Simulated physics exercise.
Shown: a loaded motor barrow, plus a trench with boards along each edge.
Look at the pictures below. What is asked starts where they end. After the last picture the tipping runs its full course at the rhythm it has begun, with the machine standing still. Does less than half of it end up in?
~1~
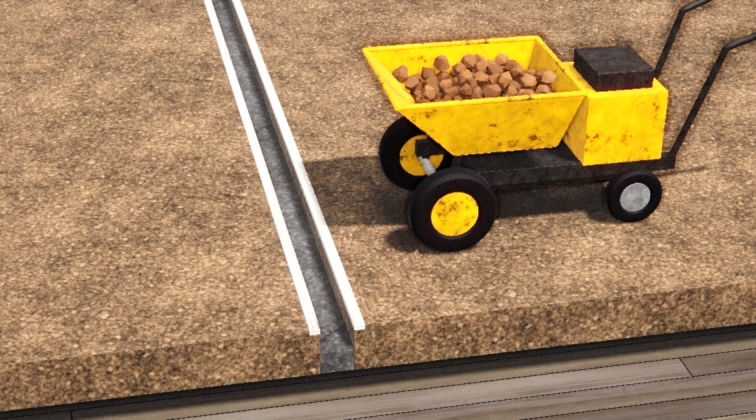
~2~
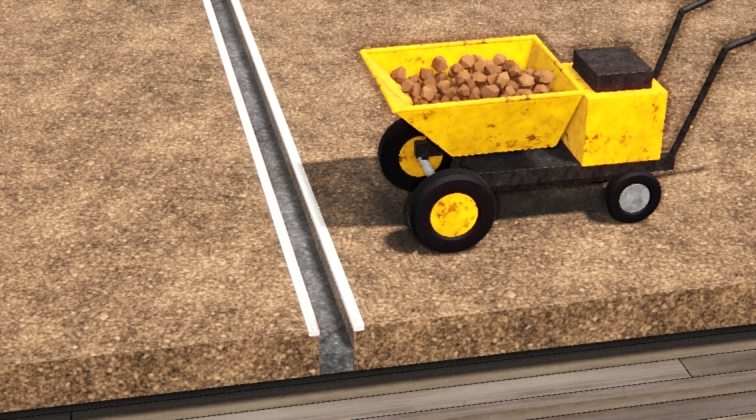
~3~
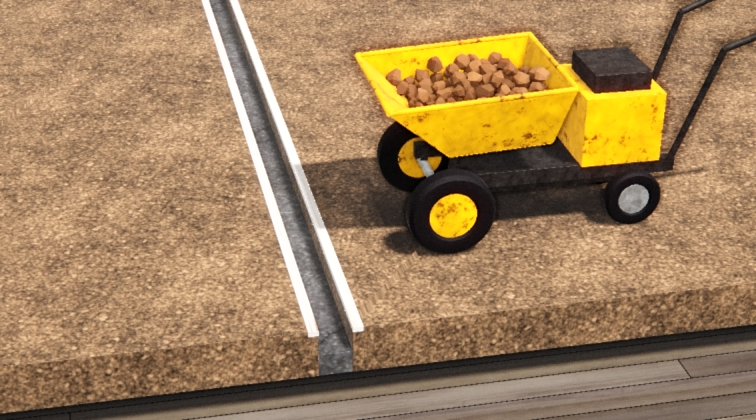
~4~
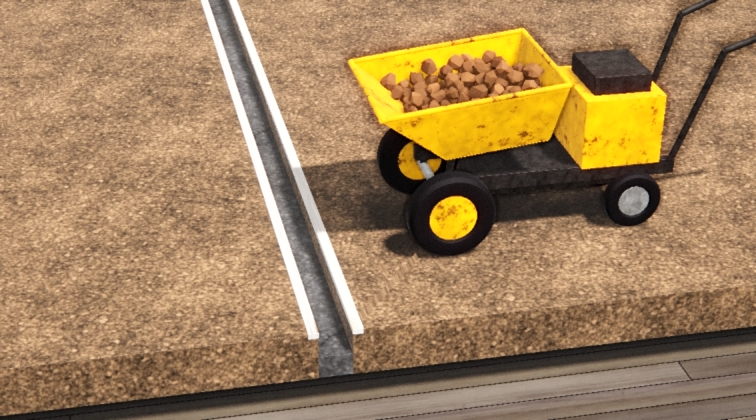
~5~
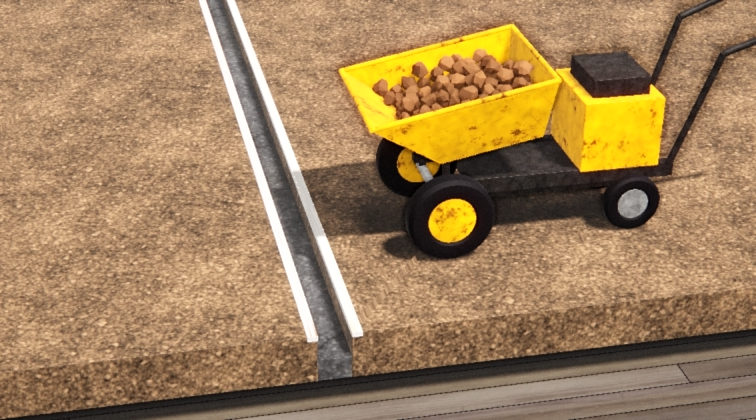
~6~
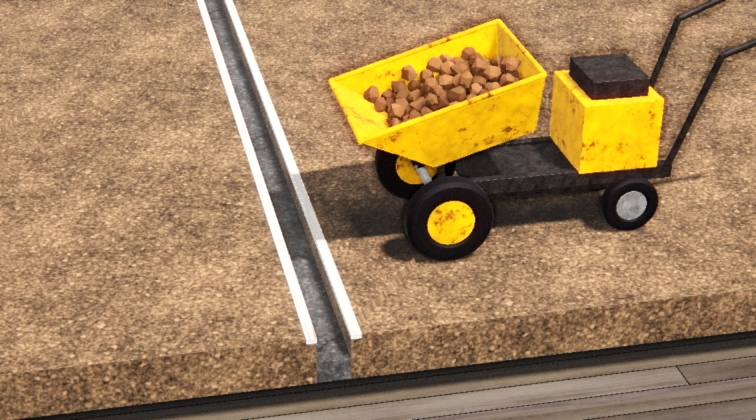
Predicted result: Mostly out.
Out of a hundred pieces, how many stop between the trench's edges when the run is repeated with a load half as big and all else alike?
About 40 per cent.
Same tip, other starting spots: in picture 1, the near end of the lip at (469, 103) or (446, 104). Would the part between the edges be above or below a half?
First spot a minority of it, second spot a minority of it.
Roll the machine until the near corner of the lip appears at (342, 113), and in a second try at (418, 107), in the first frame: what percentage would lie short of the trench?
Around 0 and 0 per cent respectively.
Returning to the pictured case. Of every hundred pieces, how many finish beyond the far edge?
That share comes out near 45 in a hundred.
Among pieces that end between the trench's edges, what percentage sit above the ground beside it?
It works out at about 25 percent.
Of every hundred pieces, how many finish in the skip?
I reckon some 35 percent.
Just after the last frame, skip tipped steeply; every one in the skip.
A moment on, skip tipped right over; roughly two thirds in the skip; about a tenth in or heaped over the trench; roughly a quarter beyond it; just a few falling.
Further on, skip tipped right over; roughly a third in the skip; roughly a quarter in or heaped over the trench; roughly half beyond it.
When it is over, skip tipped right over; roughly a third in the skip; roughly a quarter in or heaped over the trench; roughly half beyond it.
